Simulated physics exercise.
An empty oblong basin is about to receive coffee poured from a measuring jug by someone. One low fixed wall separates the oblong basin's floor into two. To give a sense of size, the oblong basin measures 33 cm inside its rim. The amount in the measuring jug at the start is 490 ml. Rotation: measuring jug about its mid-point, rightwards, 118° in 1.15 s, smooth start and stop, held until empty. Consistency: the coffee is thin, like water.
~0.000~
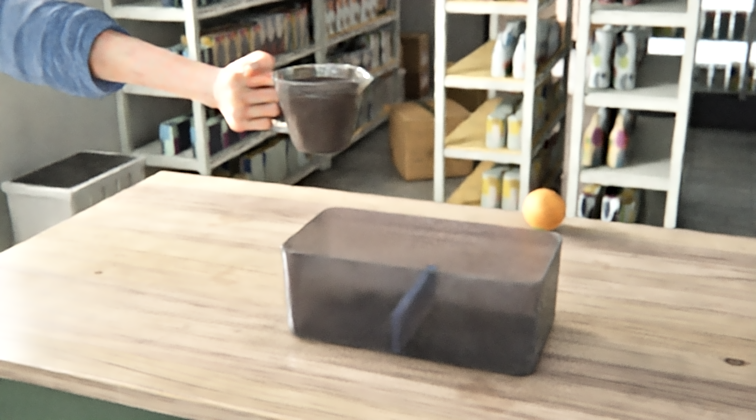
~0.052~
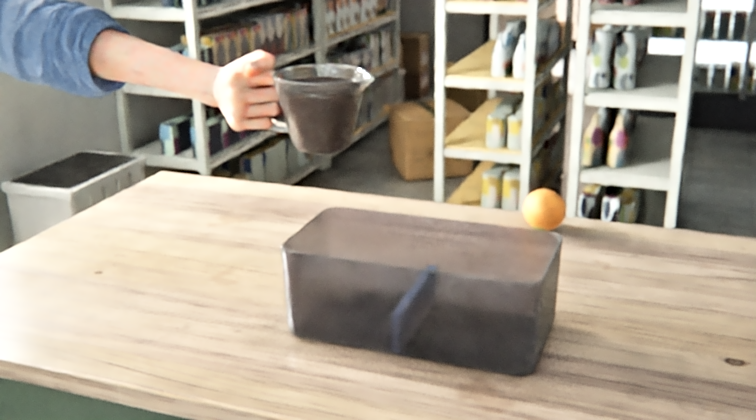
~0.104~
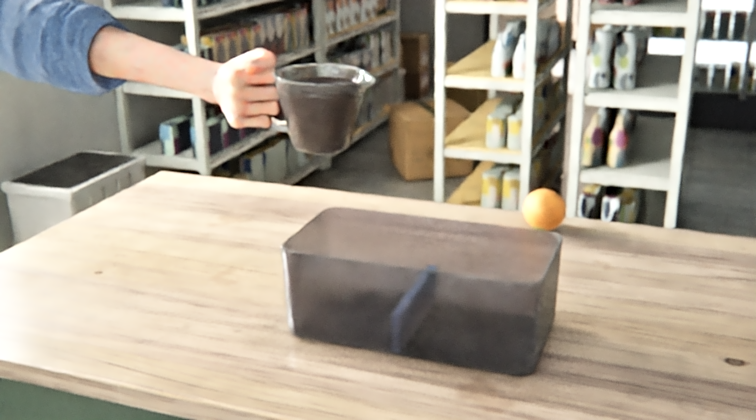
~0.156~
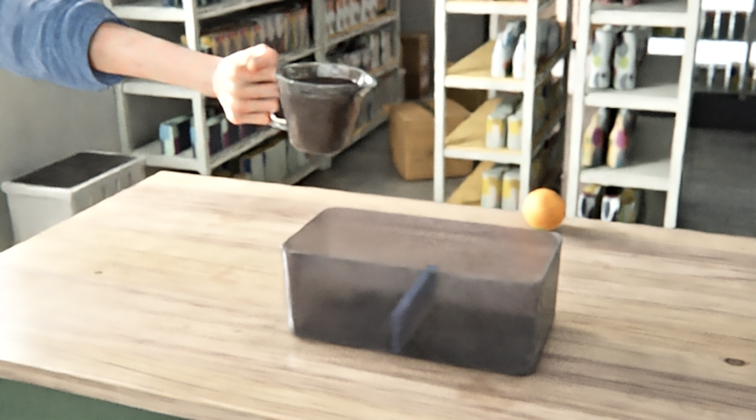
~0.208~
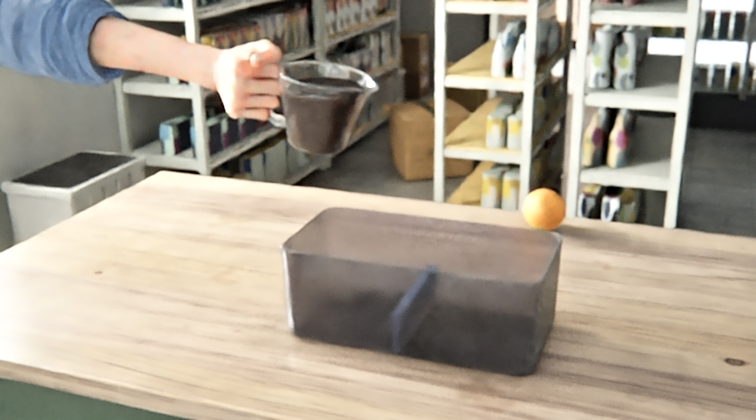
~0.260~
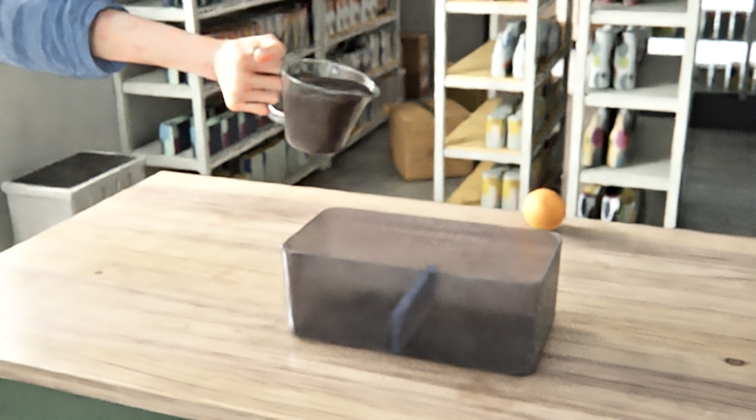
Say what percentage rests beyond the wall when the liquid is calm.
Roughly 57 per cent rests beyond the wall.
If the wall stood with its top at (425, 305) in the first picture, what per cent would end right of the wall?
Roughly 45 %.
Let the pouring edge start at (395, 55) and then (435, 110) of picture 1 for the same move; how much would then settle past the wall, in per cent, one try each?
85 and 95 %.
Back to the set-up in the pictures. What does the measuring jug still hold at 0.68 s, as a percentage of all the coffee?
Near 52 in a hundred.
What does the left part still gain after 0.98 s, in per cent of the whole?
I'd put it near 8 percent.
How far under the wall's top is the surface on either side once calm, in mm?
Near 46 mm for the left and near 44 mm for the right.
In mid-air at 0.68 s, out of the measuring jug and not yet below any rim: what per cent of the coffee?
About 30 per cent.
After 0.68 s the tilt is 75° and 52 per cent is still to pour, 1 is left of the wall and 16 right of it.
After 0.98 s the tilt is 112° and 2 per cent is still to pour, 34 is left of the wall and 56 right of it.
After 1.30 s the tilt is 118° and 0 per cent is still to pour, 42 is left of the wall and 57 right of it.
After 1.65 s the tilt is 118° and 0 per cent is still to pour, 42 is left of the wall and 57 right of it.
In the end 42 per cent lies left of the wall, 57 right of it and 1 outside.
